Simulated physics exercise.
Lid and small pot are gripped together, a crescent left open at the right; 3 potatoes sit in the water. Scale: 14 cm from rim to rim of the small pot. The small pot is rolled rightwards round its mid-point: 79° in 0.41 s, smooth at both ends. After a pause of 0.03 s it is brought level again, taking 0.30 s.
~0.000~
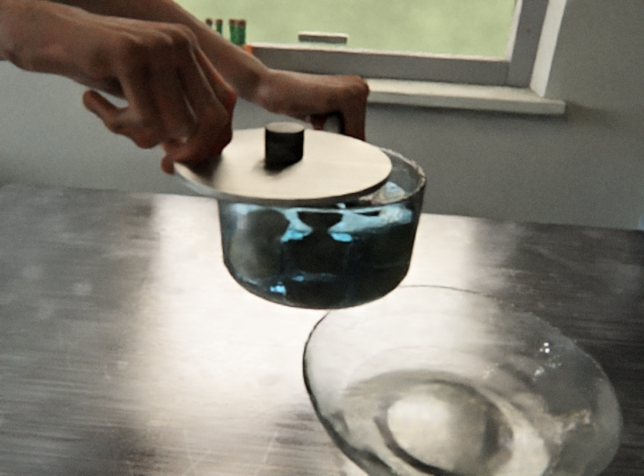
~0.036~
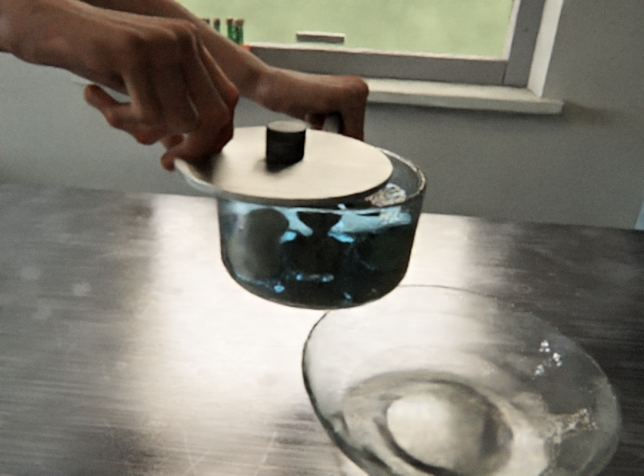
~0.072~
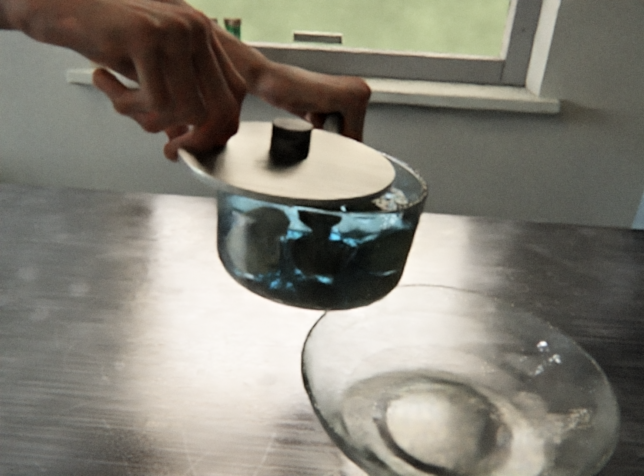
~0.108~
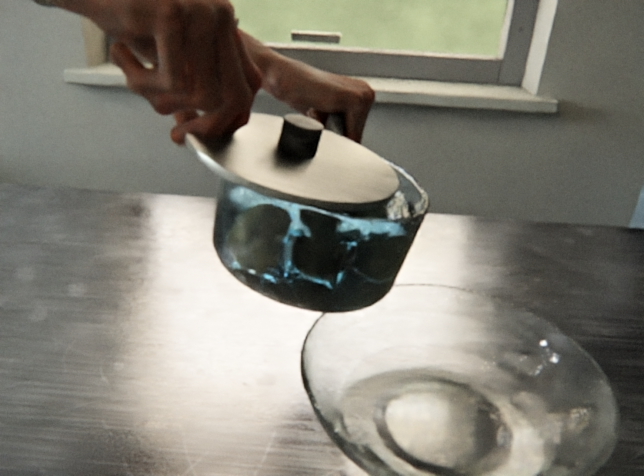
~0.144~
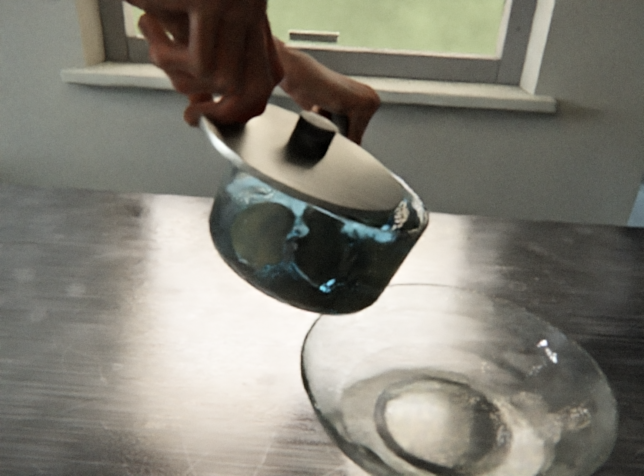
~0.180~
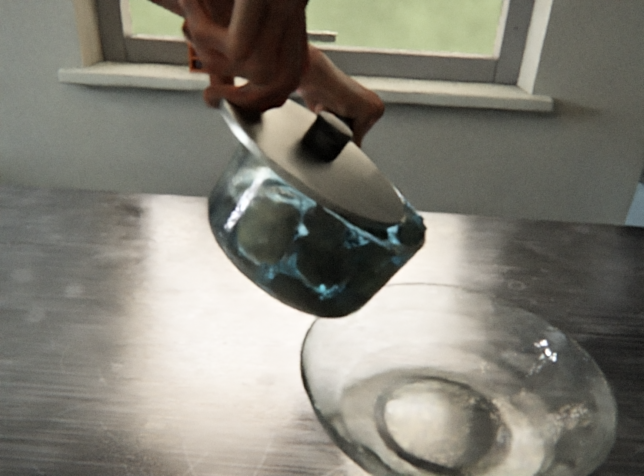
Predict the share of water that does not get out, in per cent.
Roughly 36 per cent is left.
By 0.32 s the tilt is 70° and 75 per cent of the water is still in the small pot.
By 0.42 s the tilt is 79° and 51 per cent of the water is still in the small pot.
By 0.53 s the tilt is 62° and 38 per cent of the water is still in the small pot.
By 0.65 s the tilt is 16° and 36 per cent of the water is still in the small pot.
At rest 36 per cent of the water is still in the small pot.
